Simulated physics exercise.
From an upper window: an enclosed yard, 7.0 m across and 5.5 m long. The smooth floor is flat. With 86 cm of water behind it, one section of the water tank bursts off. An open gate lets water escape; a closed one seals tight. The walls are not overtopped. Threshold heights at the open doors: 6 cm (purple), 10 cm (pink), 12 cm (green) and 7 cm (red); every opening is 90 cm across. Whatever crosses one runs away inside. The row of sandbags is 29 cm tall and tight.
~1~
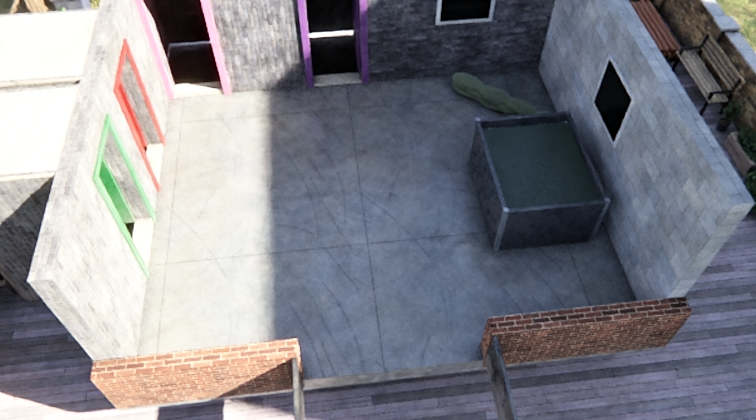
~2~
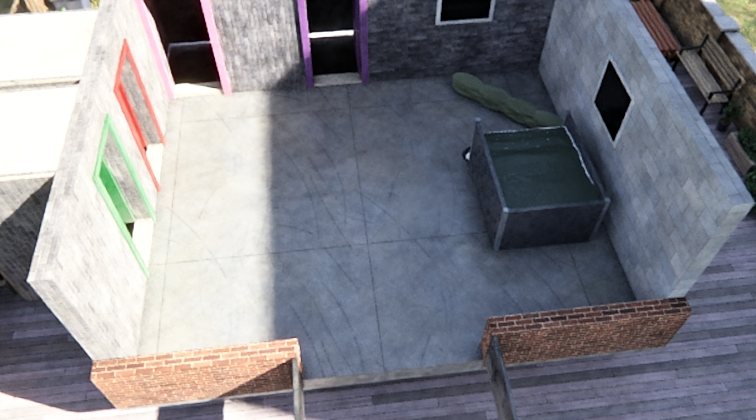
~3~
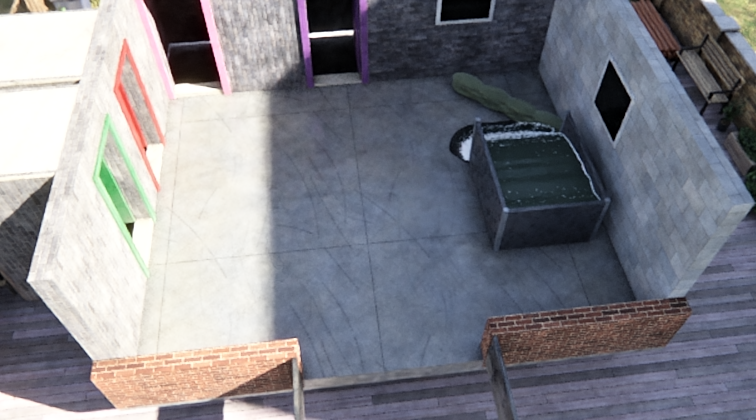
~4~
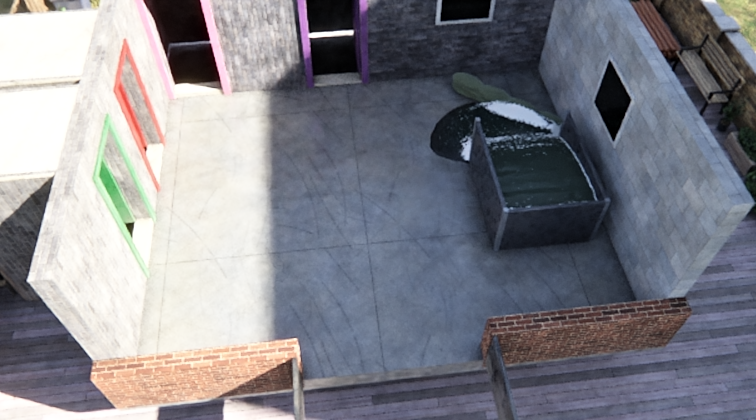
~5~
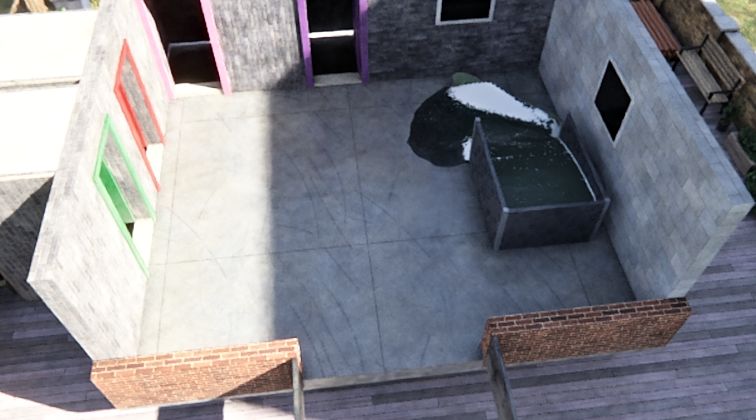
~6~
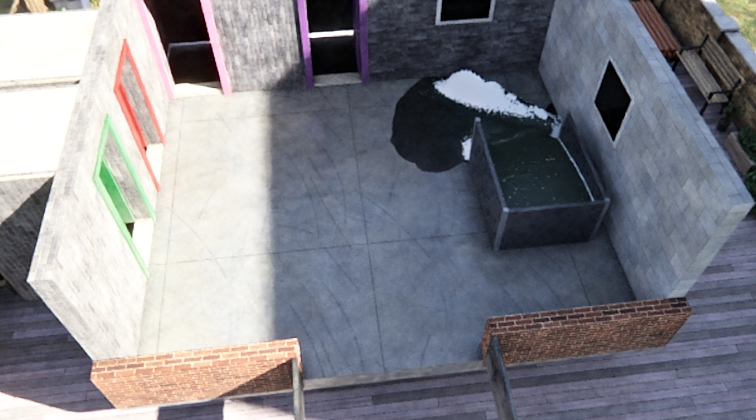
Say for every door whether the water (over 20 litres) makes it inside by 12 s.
Door by door: At the purple door it exceeds the limit; at the pink door it exceeds the limit; at the green door it stays under the limit; at the red door it passes the limit.
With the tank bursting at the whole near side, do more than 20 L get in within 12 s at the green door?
Then: Green below.
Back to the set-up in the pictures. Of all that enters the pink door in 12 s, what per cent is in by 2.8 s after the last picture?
Some 25 per cent by then.
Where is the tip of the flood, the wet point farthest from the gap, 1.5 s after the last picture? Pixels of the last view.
Around (170, 101).
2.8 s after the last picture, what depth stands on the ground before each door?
Depths in cm: Purple 10, pink 13, green 6, red 18.
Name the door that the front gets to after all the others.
It is the green one.
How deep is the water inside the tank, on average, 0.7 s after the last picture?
About 34 cm.
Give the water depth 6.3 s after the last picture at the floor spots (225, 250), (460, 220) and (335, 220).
Roughly 5, 0 and 1 cm, in turn.
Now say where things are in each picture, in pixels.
The first frame shows the water tank at (538, 162) is whole and still, 86 cm deep.
In the second frame, water pours out on the water tank's far side and has run 0.8 m, to (467, 158); typically 7 cm deep outside, 86 cm at the water tank's back.
In the third frame, the front is at (458, 138), 1.0 m from the gap on the water tank's far side; 1.1 m2 of floor is under water; 83 cm left at the back of the water tank.
In the fourth frame, the front is at (457, 112), 1.4 m from the gap on the water tank's far side; 2.0 m2 of floor is under water; 74 cm left at the back of the water tank.
In the fifth frame, the front is at (447, 90), 2.0 m from the gap on the water tank's far side; 3.0 m2 of floor is under water; 74 cm left at the back of the water tank.
In the sixth frame, water pours out on the water tank's far side and has run 2.5 m, to (428, 78); typically 10 cm deep outside, 69 cm at the water tank's back.
Then, 0.7 s after the last picture water covers 20 % of the floor and is deepest (46 cm) near (529, 134); purple door 15 cm at the sill, 0 L in, pink door not reached, green door not reached, red door not reached.
Then, 1.5 s after the last picture water covers 35 % of the floor and is deepest (34 cm) near (413, 82); purple door 15 cm at the sill, 31 L in, pink door 5 cm at the sill, 0 L in, green door not reached, red door not reached.
Then, 2.8 s after the last picture water covers 50 % of the floor and is deepest (28 cm) near (188, 120); purple door 10 cm at the sill, 63 L in, pink door 13 cm at the sill, 16 L in, green door 6 cm at the sill, 0 L in, red door 18 cm at the sill, 31 L in.
Then, 6.3 s after the last picture water covers 80 % of the floor and is deepest (15 cm) near (507, 100); purple door 4 cm at the sill, 72 L in, pink door 9 cm at the sill, 67 L in, green door 6 cm at the sill, 0 L in, red door 9 cm at the sill, 114 L in.
Then, 11.3 s after the last picture water covers 95 % of the floor and is deepest (8 cm) near (541, 111); purple door 3 cm at the sill, 72 L in, pink door 5 cm at the sill, 68 L in, green door 7 cm at the sill, 0 L in, red door 5 cm at the sill, 117 L in.
